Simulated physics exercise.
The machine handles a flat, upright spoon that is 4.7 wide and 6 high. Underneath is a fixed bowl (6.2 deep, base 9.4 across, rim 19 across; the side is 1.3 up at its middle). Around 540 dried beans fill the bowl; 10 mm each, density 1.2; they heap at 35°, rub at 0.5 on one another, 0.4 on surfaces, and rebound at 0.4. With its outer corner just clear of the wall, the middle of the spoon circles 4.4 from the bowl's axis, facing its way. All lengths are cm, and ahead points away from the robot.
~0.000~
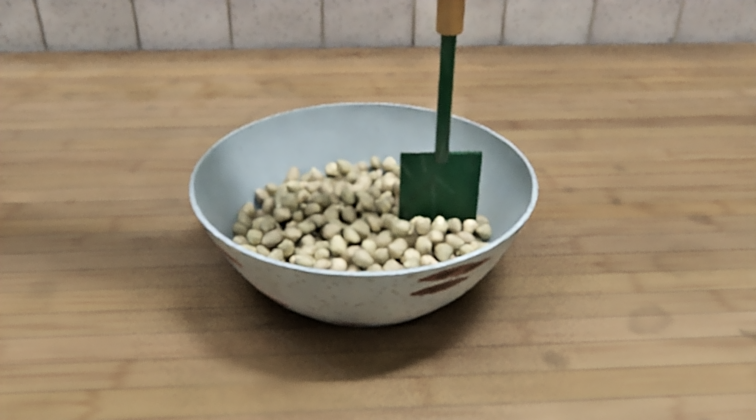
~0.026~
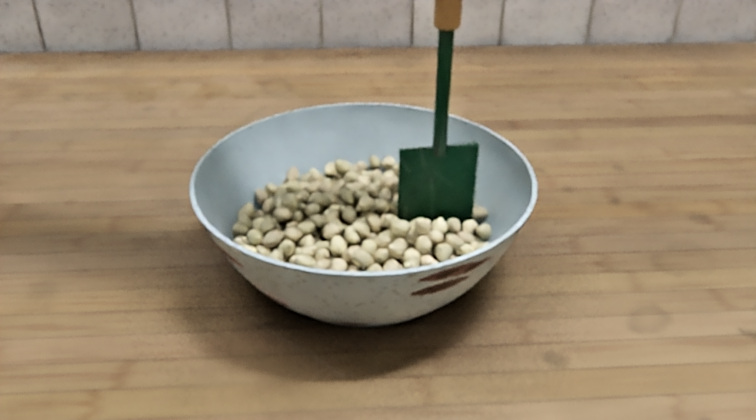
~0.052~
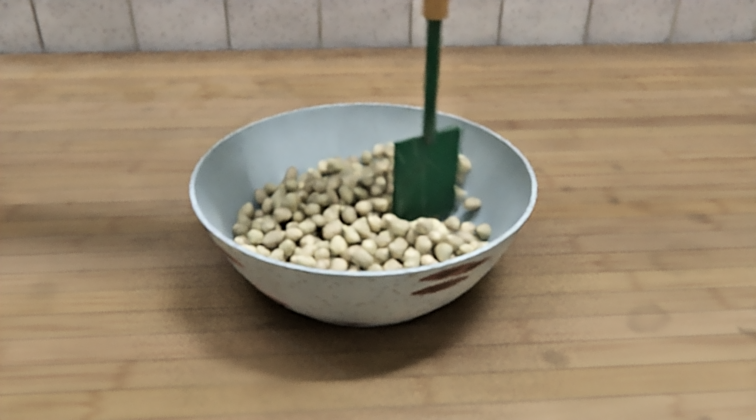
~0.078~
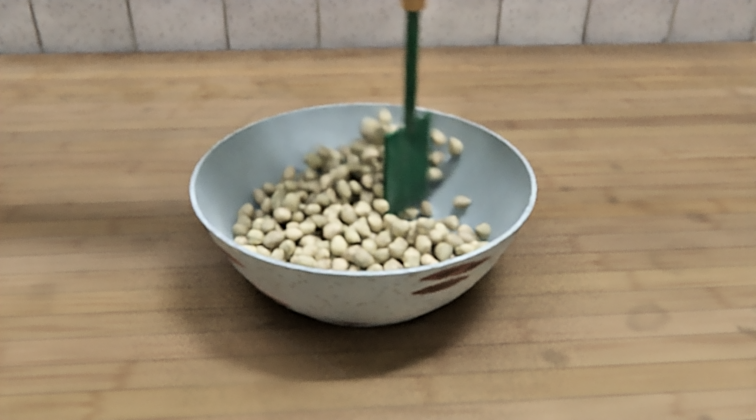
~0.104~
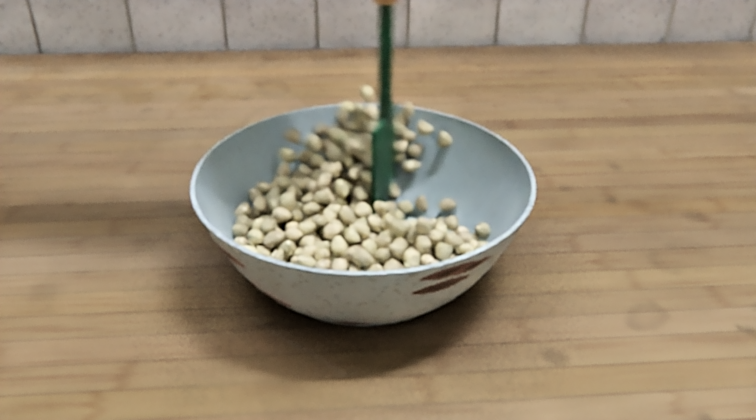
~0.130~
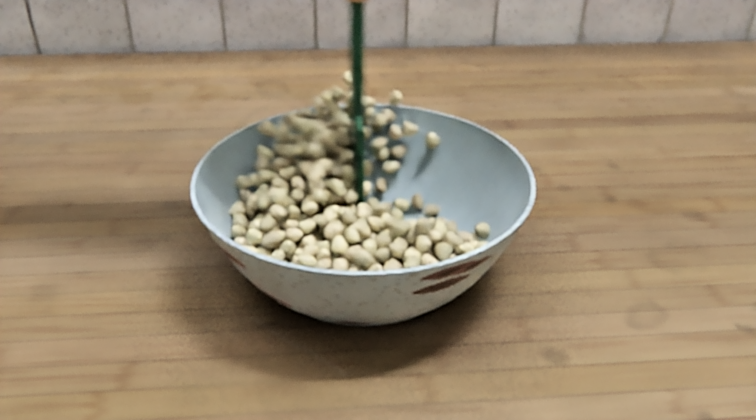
A pale blue bowl of dried beans on a wooden counter, a green spatula sweeping leftward through them and pushing beans up the back.
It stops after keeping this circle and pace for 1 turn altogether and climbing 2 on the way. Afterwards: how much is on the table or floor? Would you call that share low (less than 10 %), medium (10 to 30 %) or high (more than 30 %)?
I would call it medium.
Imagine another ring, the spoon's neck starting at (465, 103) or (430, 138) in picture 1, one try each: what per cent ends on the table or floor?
First try about 5 per cent, second try about 10 per cent.
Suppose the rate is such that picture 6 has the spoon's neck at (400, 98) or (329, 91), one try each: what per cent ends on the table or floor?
Well, about 5 percent the first time and about 25 percent the second.
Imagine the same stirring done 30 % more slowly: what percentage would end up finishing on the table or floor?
In that case, close to 10 in a hundred.
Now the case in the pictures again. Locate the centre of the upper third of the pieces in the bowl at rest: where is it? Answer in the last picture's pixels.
(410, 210).
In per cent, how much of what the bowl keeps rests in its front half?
Roughly 50 percent of it.
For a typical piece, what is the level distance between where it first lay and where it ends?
Some 7 cm.
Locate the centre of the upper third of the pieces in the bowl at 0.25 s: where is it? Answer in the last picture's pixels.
That third sits centred at about (267, 224).
After 0.25 s, 192° round, highest piece 9 above the table; 511 in the bowl, 5 on the table or floor, 26 in flight or on the tool.
After 0.37 s, 293° round, highest piece 9 above the table; 463 in the bowl, 44 on the table or floor, 35 in flight or on the tool.
After 0.63 s, 0° round, highest piece 6 above the table; 437 in the bowl, 104 on the table or floor, 1 in flight or on the tool.
After 1.33 s, 0° round, highest piece 5 above the table; 437 in the bowl, 105 on the table or floor.
At rest, 437 in the bowl, 105 on the table or floor. That is 19 % on the table or floor.
